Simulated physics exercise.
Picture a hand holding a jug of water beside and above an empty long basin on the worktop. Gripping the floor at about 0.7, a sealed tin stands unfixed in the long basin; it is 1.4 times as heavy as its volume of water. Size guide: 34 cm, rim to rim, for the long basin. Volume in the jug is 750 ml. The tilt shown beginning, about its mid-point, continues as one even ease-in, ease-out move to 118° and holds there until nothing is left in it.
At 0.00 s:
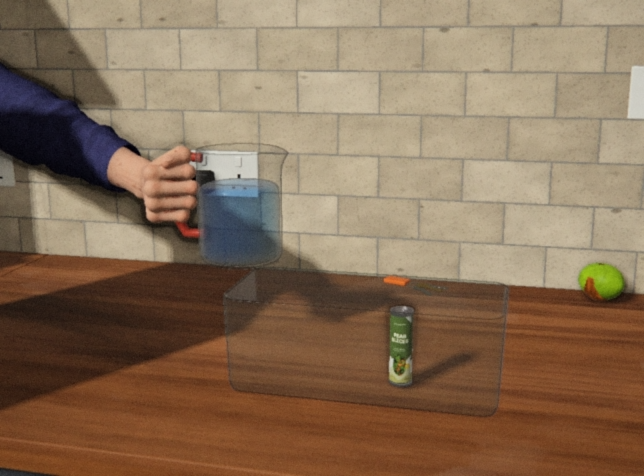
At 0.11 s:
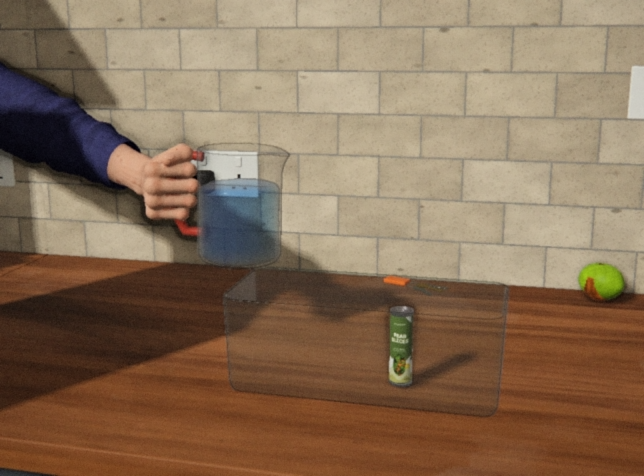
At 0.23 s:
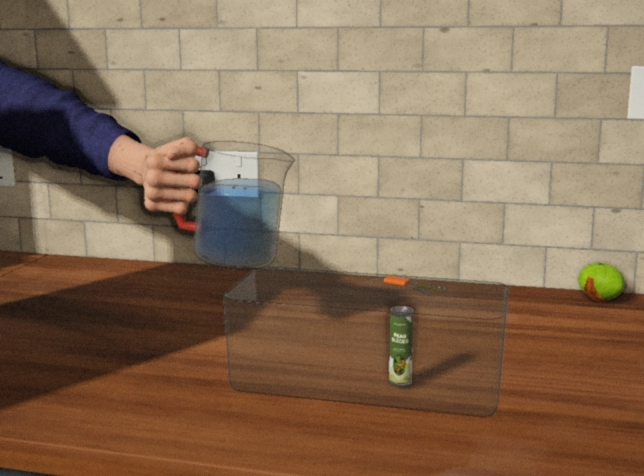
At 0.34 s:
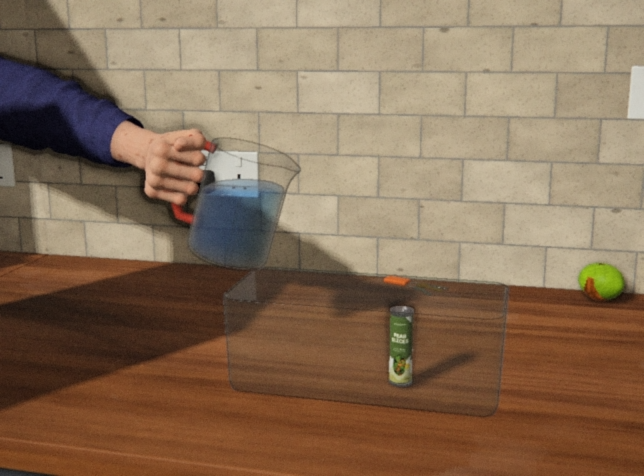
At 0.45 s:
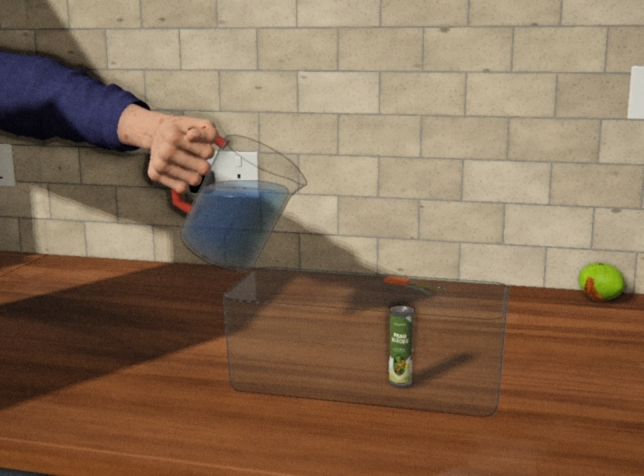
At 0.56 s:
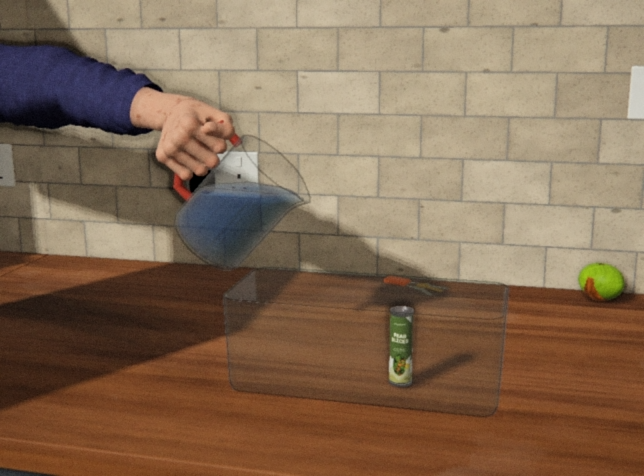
To begin with, a hand at the left holds a clear jug of blue water upright above a long transparent basin with a green tin inside. The hand then tilts the jug to the right, slowly at first and then more steeply, and the water slants toward its spout.
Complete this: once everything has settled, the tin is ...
Once everything has settled, the tin is standing up.
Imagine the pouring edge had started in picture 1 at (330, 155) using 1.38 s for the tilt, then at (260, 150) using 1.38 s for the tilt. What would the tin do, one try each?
In the first try it comes down; in the second it remains standing.
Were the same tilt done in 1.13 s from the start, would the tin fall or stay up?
So the tin will hold steady.
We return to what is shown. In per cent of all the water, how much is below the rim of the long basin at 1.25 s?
I reckon close to 84 per cent.
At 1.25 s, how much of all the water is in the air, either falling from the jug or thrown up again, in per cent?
Roughly 5 per cent.
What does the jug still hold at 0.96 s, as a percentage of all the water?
At that time about 64 in a hundred parts are still held.
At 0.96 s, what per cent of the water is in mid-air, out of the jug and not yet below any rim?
Roughly 16 percent.
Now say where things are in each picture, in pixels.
Tilt 0°; pouring edge (287, 152); surface from (205, 184) to (278, 187); the long basin's rim runs from (240, 283) to (506, 302); the tin's top is at (402, 314), in the first picture.
Tilt 2°; pouring edge (289, 154); surface from (205, 184) to (279, 187), in the second picture.
Tilt 8°; pouring edge (294, 160); surface from (205, 184) to (281, 188), in the third picture.
Tilt 17°; pouring edge (301, 170); surface from (206, 188) to (284, 188), in the fourth picture.
Tilt 28°; pouring edge (307, 184); surface from (198, 198) to (290, 191), in the fifth picture.
Tilt 42°; pouring edge (310, 201); surface from (188, 202) to (304, 196), in the sixth picture.
After 0.96 s the tilt is 93° and 64 per cent is still to pour; the tin stands where it began.
After 1.25 s the tilt is 115° and 11 per cent is still to pour; the tin stands where it began.
After 1.55 s the tilt is 118° and 0 per cent is still to pour; the tin stands where it began.
After 1.88 s the tilt is 118° and 0 per cent is still to pour; the tin stands where it began.
In the end the tin stands where it began.
